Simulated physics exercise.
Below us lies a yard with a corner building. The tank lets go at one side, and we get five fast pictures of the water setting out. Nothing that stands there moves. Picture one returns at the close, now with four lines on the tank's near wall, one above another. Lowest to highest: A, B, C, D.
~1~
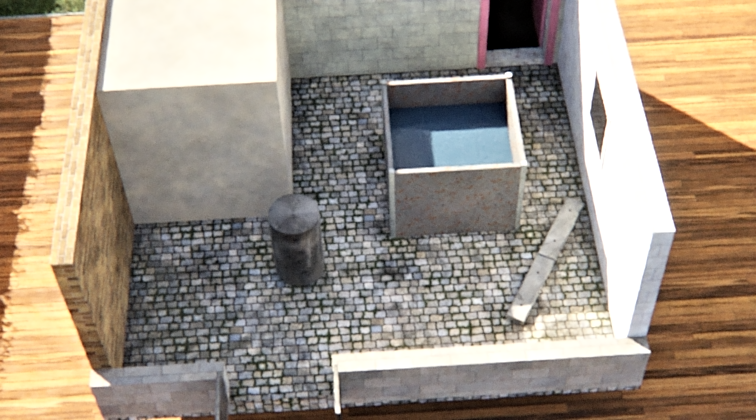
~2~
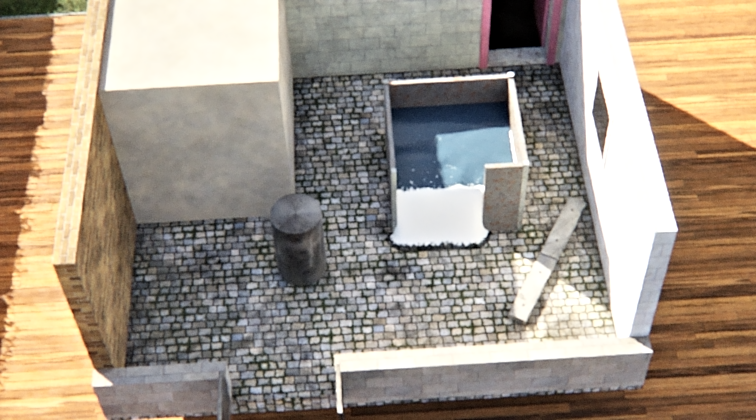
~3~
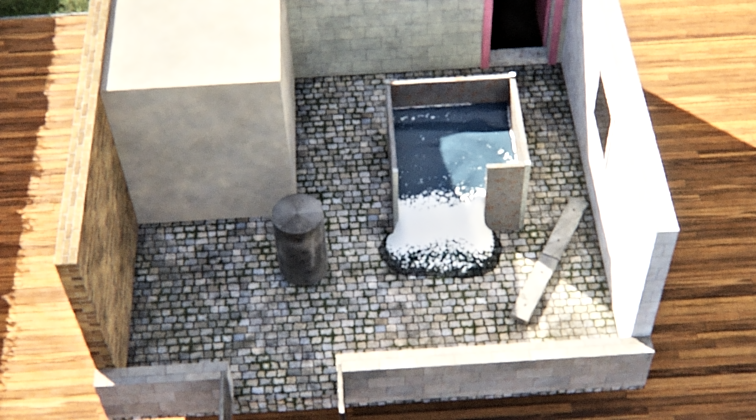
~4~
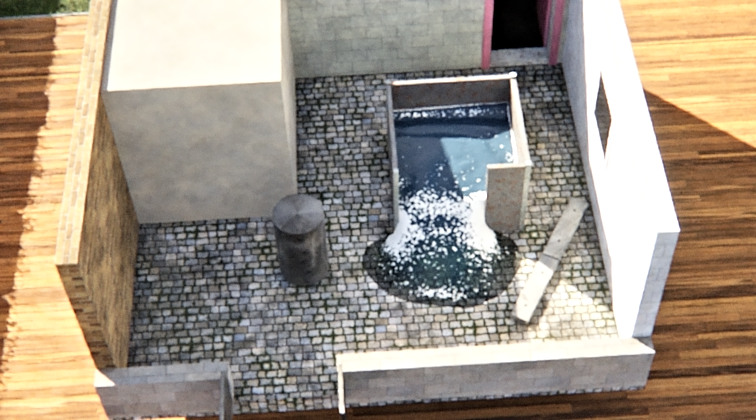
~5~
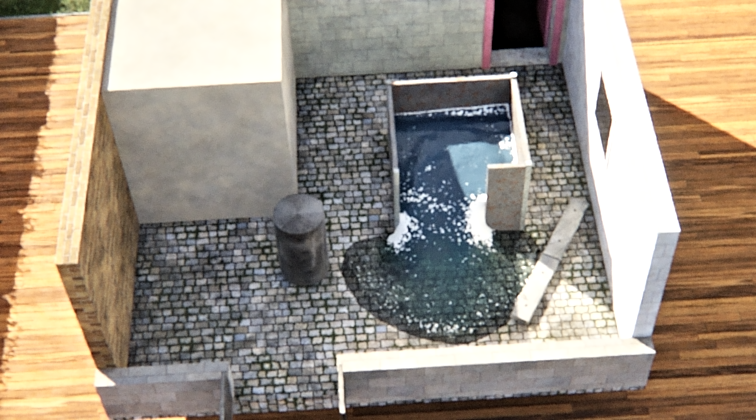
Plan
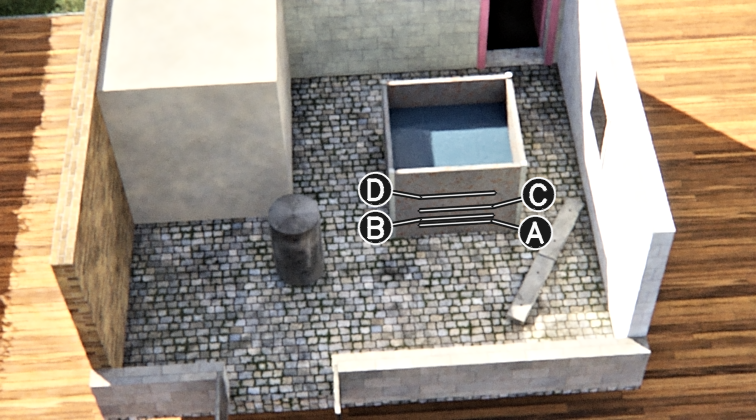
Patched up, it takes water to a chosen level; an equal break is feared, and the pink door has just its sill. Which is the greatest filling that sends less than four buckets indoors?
The answer is line D.
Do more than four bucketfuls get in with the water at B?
No.
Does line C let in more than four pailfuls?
No, not at all.
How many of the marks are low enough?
All four.
On the marked copy, A at (456, 223); B at (456, 217); C at (456, 208); D at (457, 195); from the bottom up A, B, C, D.
With A, nothing gets over.
With B, nothing gets over.
With C, nothing gets over.
With D, a splash gets over, under a bucket.
